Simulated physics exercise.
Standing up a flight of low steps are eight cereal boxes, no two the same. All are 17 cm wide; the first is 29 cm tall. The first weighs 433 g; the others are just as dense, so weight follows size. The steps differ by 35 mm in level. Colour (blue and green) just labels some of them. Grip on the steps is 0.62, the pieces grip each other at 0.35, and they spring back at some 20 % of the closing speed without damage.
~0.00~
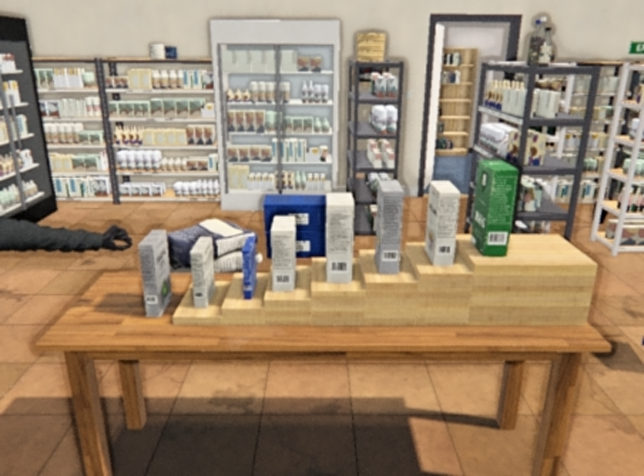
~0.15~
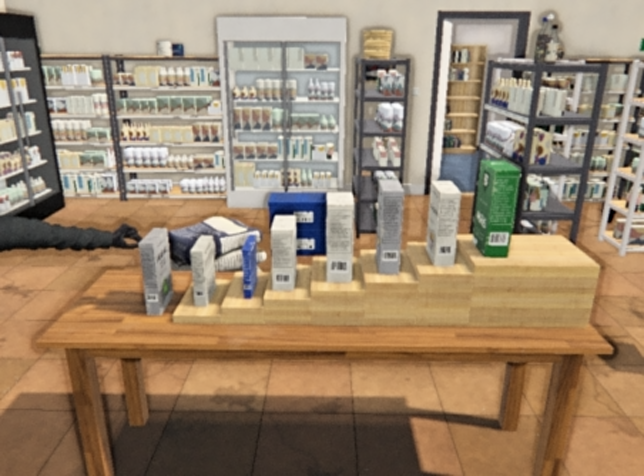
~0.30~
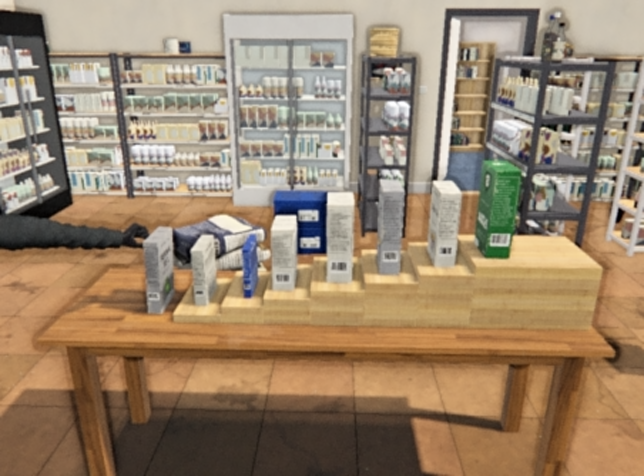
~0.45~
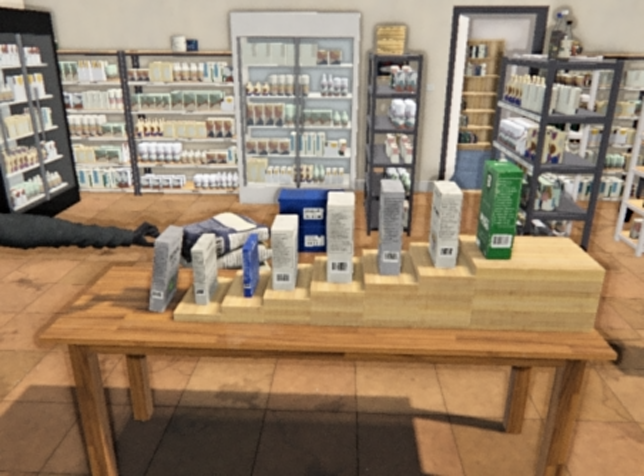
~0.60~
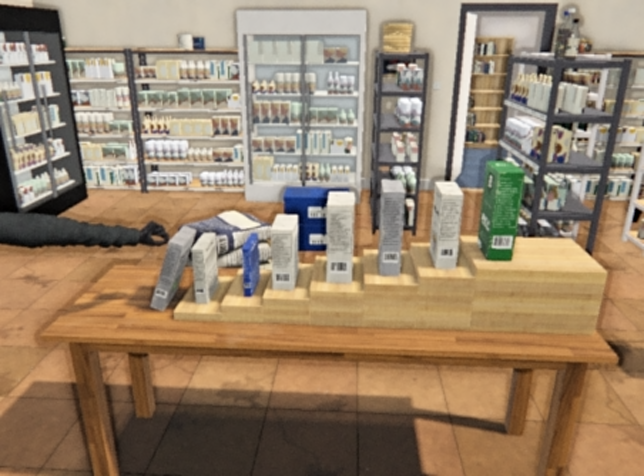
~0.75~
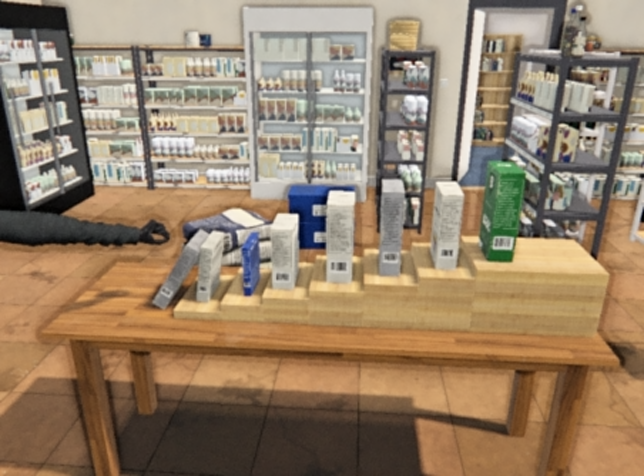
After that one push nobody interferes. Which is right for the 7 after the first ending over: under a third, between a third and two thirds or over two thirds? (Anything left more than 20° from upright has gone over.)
Between a third and two thirds of them.
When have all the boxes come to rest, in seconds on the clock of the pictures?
At about 1.5 s.
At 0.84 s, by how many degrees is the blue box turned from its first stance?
Roughly 0°.
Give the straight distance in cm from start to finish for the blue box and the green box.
Moved: Blue 10, green 0.
After 0.84 s, 1 of the 7 other boxes over.
After 0.92 s, 1 of the 7 other boxes over; blue box 9° from how it stood.
After 1.14 s, 2 of the 7 other boxes over; blue box 35° from how it stood.
In the end (1.6 s), 3 of the 7 other boxes over; blue box 41° from how it stood; green box unmoved. That is 43 per cent. Four left standing. From the last view, middles, blue box near (270, 268), green box near (500, 211).
